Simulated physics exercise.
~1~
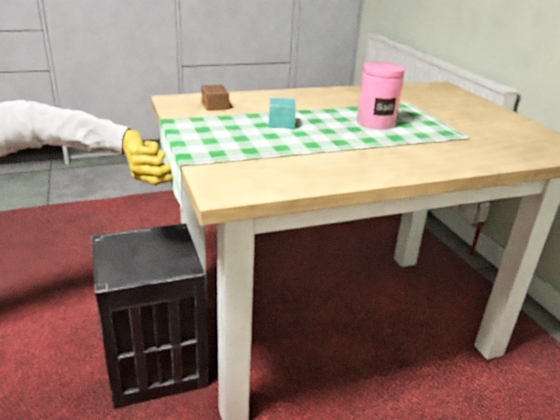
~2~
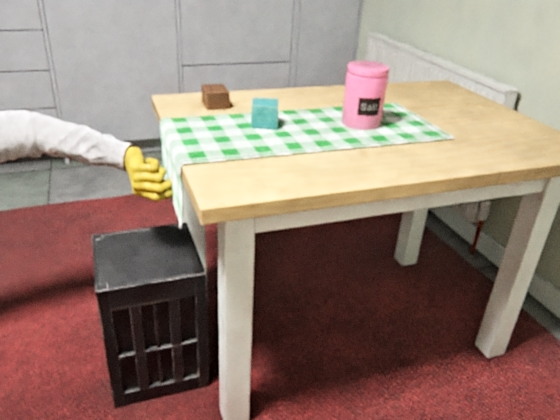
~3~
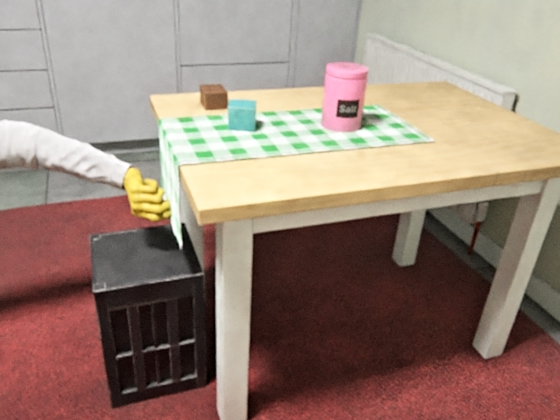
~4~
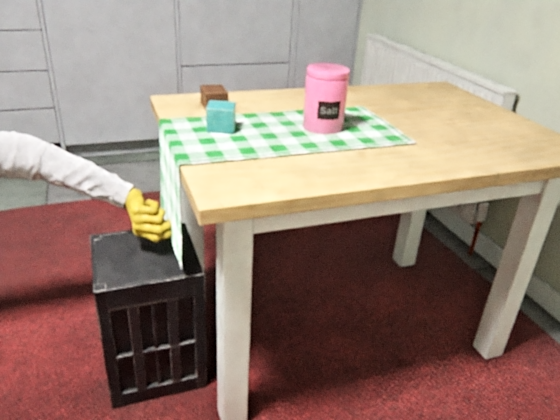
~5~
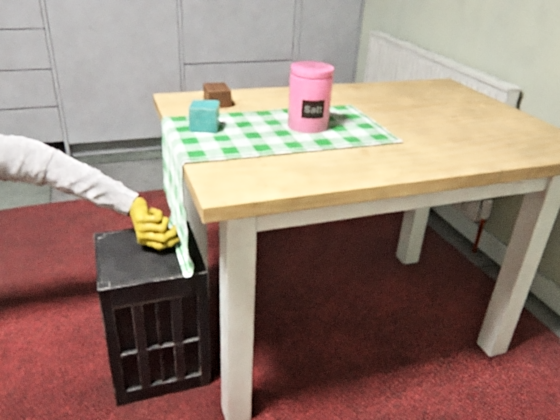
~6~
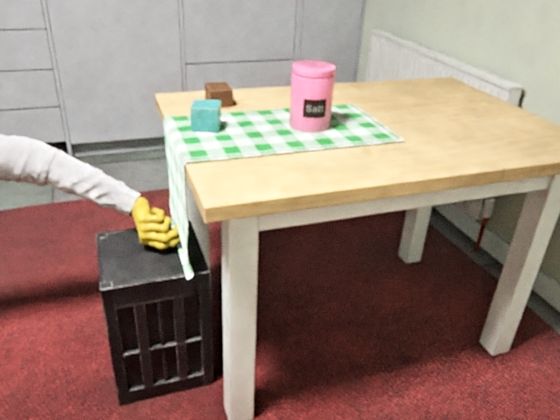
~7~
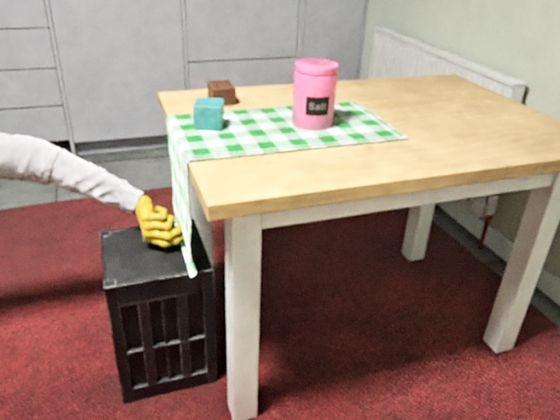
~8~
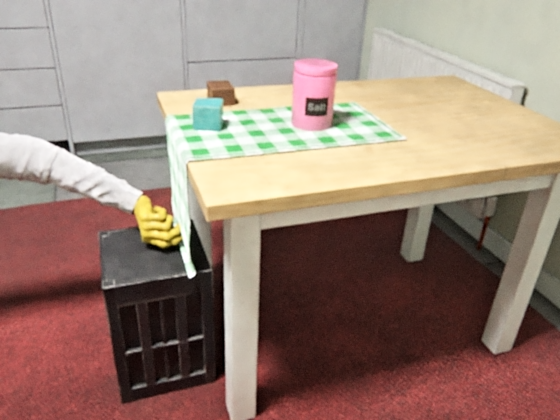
To begin with, a turquoise block and a pink canister stand on a green-and-white checked cloth on a wooden table, with a brown block behind them near the left end. A yellow-gloved hand holds the cloth's end and pulls it down over the table's left edge. The turquoise block and the upright canister ride left with the cloth, while the brown block stays put. The hand lowers the hem to the top of a black crate and stops there. At the end, everything is still, with both blocks and the canister remaining on the table.
